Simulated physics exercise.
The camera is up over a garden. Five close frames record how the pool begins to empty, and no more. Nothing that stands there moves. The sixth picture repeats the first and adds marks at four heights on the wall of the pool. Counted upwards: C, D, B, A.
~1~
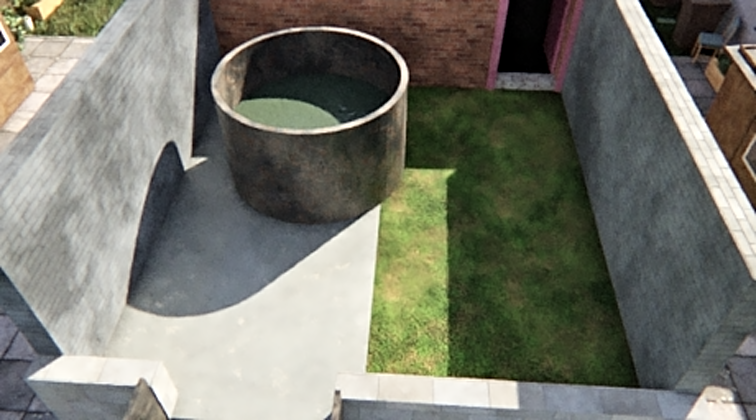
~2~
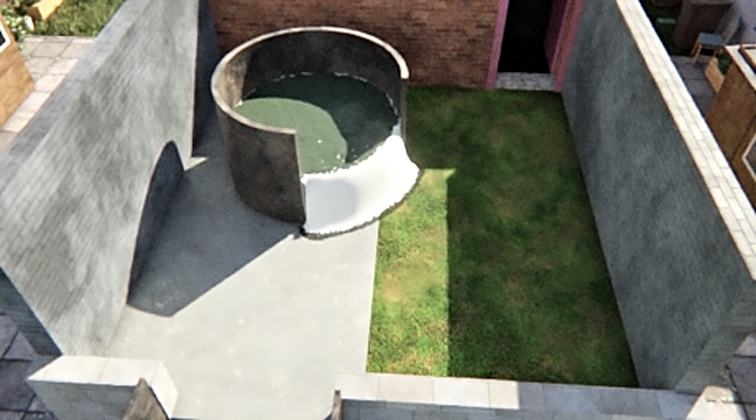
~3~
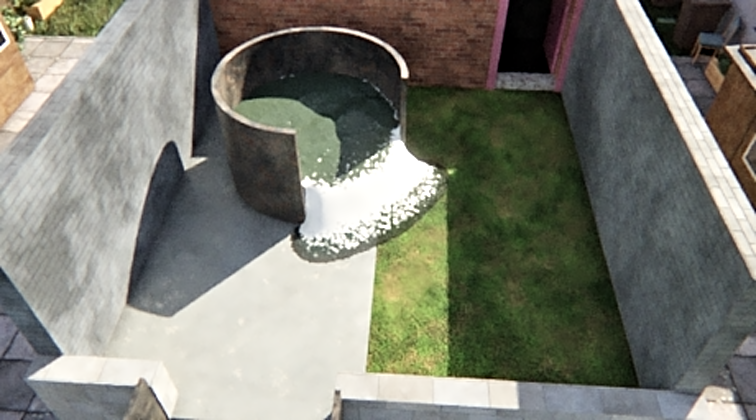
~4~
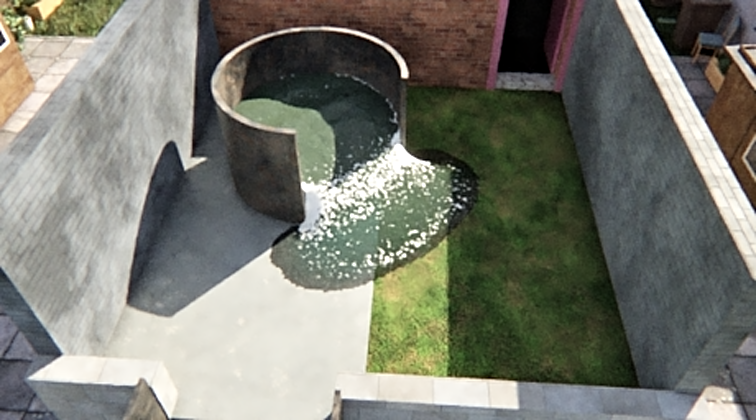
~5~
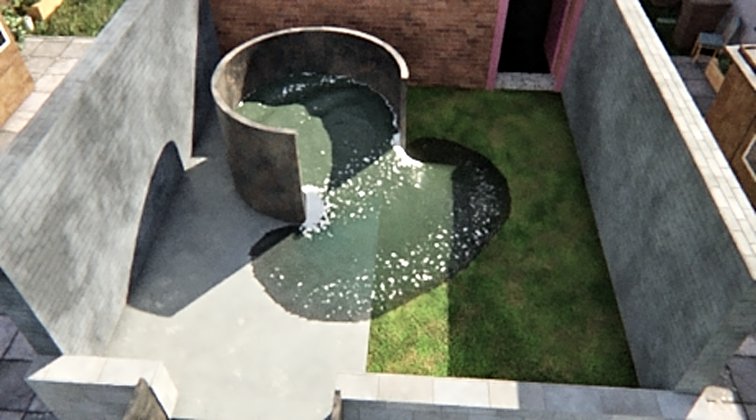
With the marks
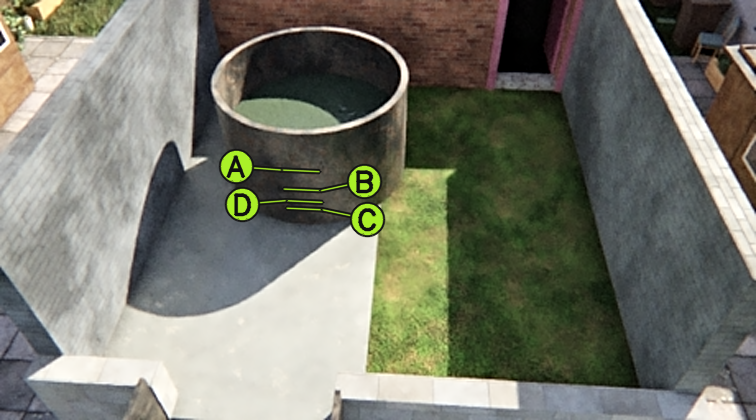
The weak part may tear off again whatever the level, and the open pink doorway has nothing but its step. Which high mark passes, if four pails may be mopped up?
Level A just does it.
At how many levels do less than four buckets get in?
All four.
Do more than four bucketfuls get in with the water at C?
No, not at all.
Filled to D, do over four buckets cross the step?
No, not at all.
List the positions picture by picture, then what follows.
The first picture shows water in the pool at rest, its middle at (315, 119); foot of the pink doorway at (524, 90); open gate at (248, 363).
In the second picture, 2 % of the ground under water, visible out to (411, 164).
In the third picture, 5 % of the ground under water, visible out to (438, 168).
In the fourth picture, 11 % of the ground under water, visible out to (300, 277).
In the fifth picture, 20 % of the ground under water, visible out to (294, 305).
In lime, A at (300, 170); B at (302, 189); C at (304, 209); D at (303, 201); from the bottom up C, D, B, A.
Choosing A, a bucket or two gets in.
Choosing B, nothing gets over.
Choosing C, nothing gets over.
Choosing D, nothing gets over.
